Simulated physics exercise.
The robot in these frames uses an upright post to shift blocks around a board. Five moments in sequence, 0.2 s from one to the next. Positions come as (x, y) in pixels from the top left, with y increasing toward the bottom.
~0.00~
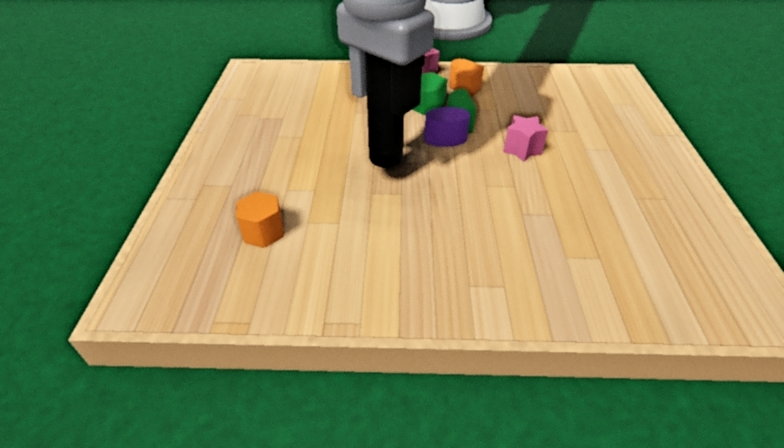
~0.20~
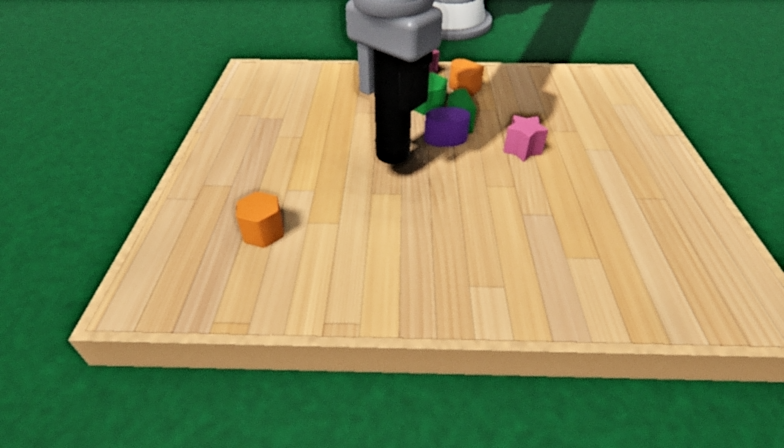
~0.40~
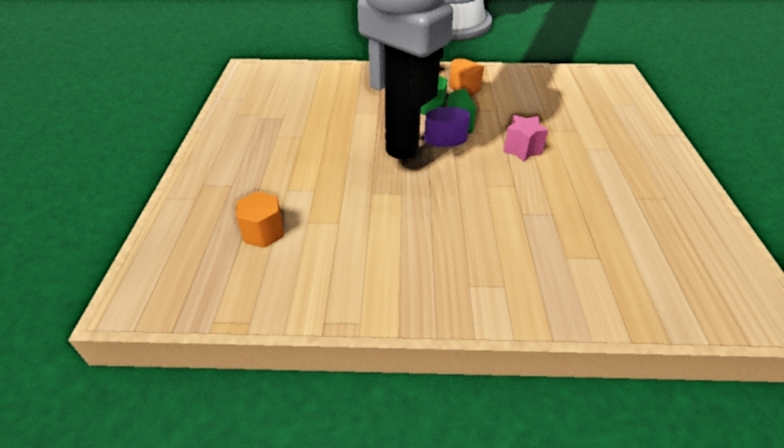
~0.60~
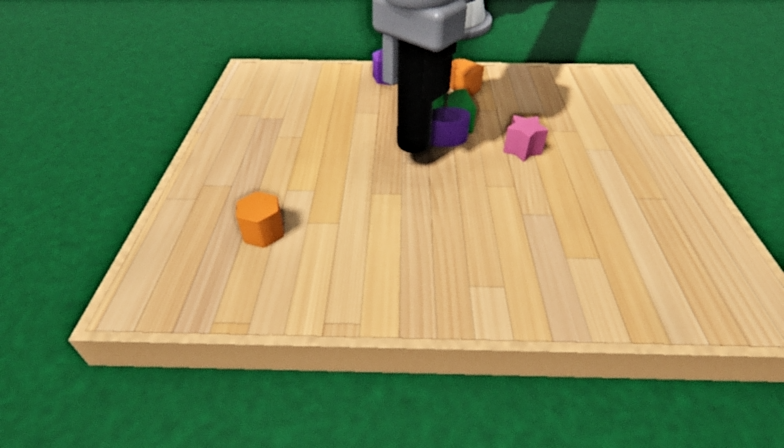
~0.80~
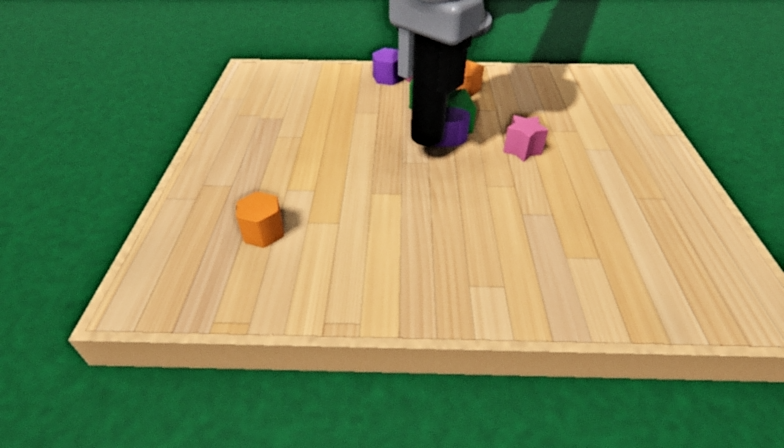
On a wooden board, a black post slides right and slightly back, toward clustered blocks.
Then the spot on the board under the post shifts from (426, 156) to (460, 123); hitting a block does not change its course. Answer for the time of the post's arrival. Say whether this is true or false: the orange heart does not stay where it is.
False.
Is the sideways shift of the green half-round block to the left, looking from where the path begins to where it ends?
It seems not.
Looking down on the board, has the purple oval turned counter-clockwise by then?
No - that is not the case.
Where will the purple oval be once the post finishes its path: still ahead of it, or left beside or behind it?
It rides in front to the end.
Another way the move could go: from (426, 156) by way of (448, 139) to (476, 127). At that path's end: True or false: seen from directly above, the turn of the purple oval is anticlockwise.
False - the claim does not hold.
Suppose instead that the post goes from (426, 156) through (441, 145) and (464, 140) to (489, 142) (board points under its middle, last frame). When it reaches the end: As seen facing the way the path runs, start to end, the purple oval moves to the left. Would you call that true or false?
The statement is correct.
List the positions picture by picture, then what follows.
The first picture shows lower end of the post at (386, 159), tops of blocks, purple oval at (448, 114), green half-round block at (462, 99), orange heart at (466, 67).
The second picture shows post at (393, 155), blocks as before.
The third picture shows post at (402, 150), blocks as before.
The fourth picture shows post at (413, 145), blocks as before.
The fifth picture shows post at (427, 138), purple oval at (448, 114), green half-round block at (462, 99), orange heart at (466, 67).
On the path given first. Halfway along, post at (445, 120); purple oval at (464, 102), turned 50° clockwise; green half-round block at (477, 91), turned 35° anticlockwise.
At the end, post at (462, 105); purple oval at (480, 88), turned 60° clockwise; green half-round block at (495, 79), turned 30° anticlockwise; orange heart not moved.
